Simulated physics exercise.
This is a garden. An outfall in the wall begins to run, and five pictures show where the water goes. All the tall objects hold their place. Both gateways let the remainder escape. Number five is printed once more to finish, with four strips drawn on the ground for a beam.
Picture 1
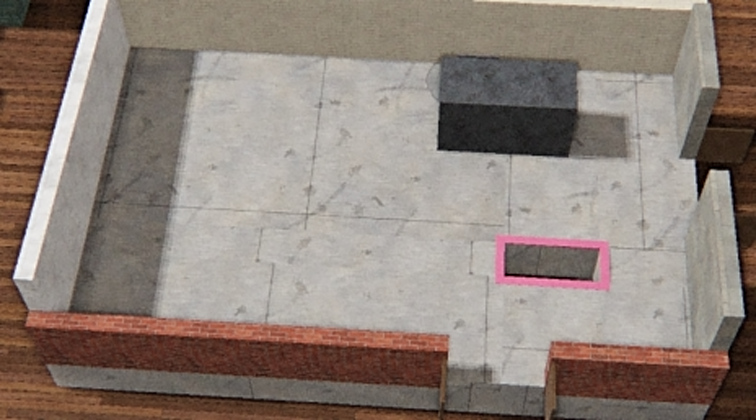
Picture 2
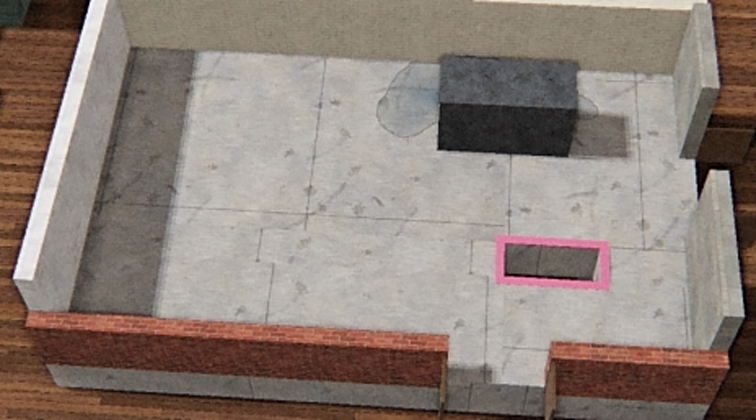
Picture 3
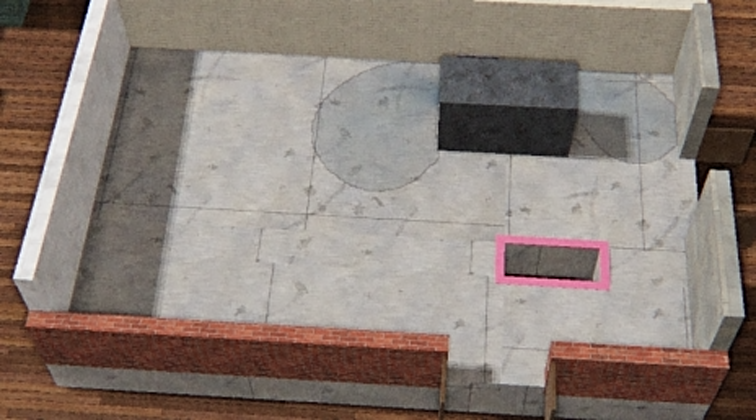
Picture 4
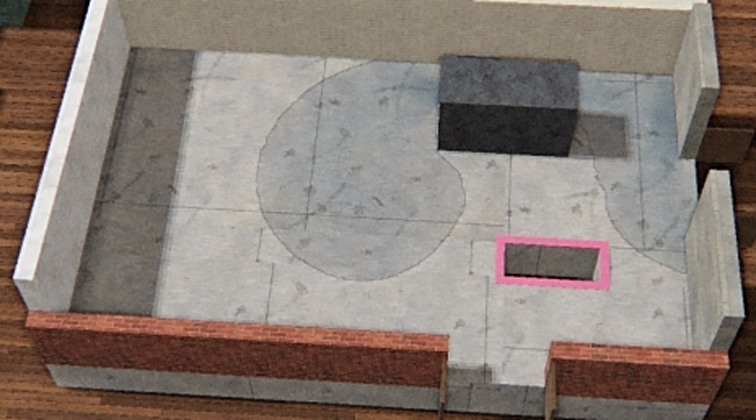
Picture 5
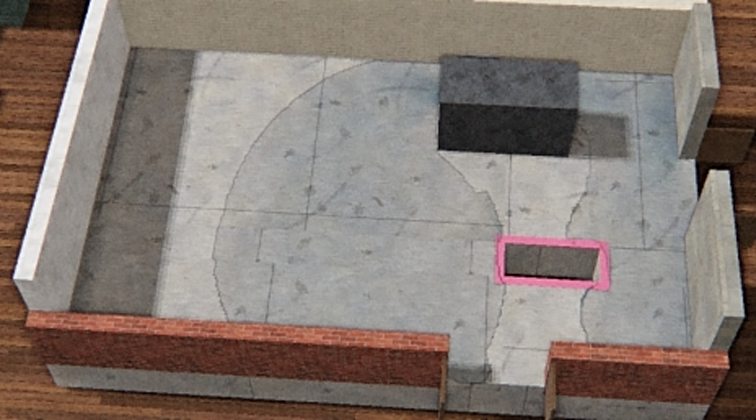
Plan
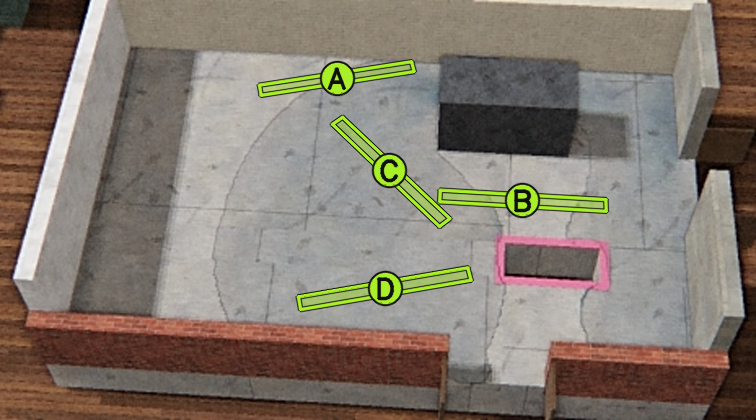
Water spreading from behind a dark block across a pale walled garden floor, flowing around both sides and reaching a pink-edged drain pit.
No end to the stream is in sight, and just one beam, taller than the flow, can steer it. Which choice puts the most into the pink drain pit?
Place C does it best.
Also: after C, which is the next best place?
D.
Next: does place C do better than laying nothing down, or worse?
Place C is better.
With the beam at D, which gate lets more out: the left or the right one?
More leaves on the left.
On the marked copy, A from (260, 90) to (412, 66); B from (439, 195) to (606, 205); C from (337, 120) to (444, 222); D from (299, 303) to (469, 274).
If A is chosen, about 14 % of the stream runs into the pink drain pit, about 85 % out by the gates.
If B is chosen, about 12 % of the stream runs into the pink drain pit, about 87 % out by the gates.
If C is chosen, about 33 % of the stream runs into the pink drain pit, about 66 % out by the gates.
If D is chosen, about 23 % of the stream runs into the pink drain pit, about 75 % out by the gates.
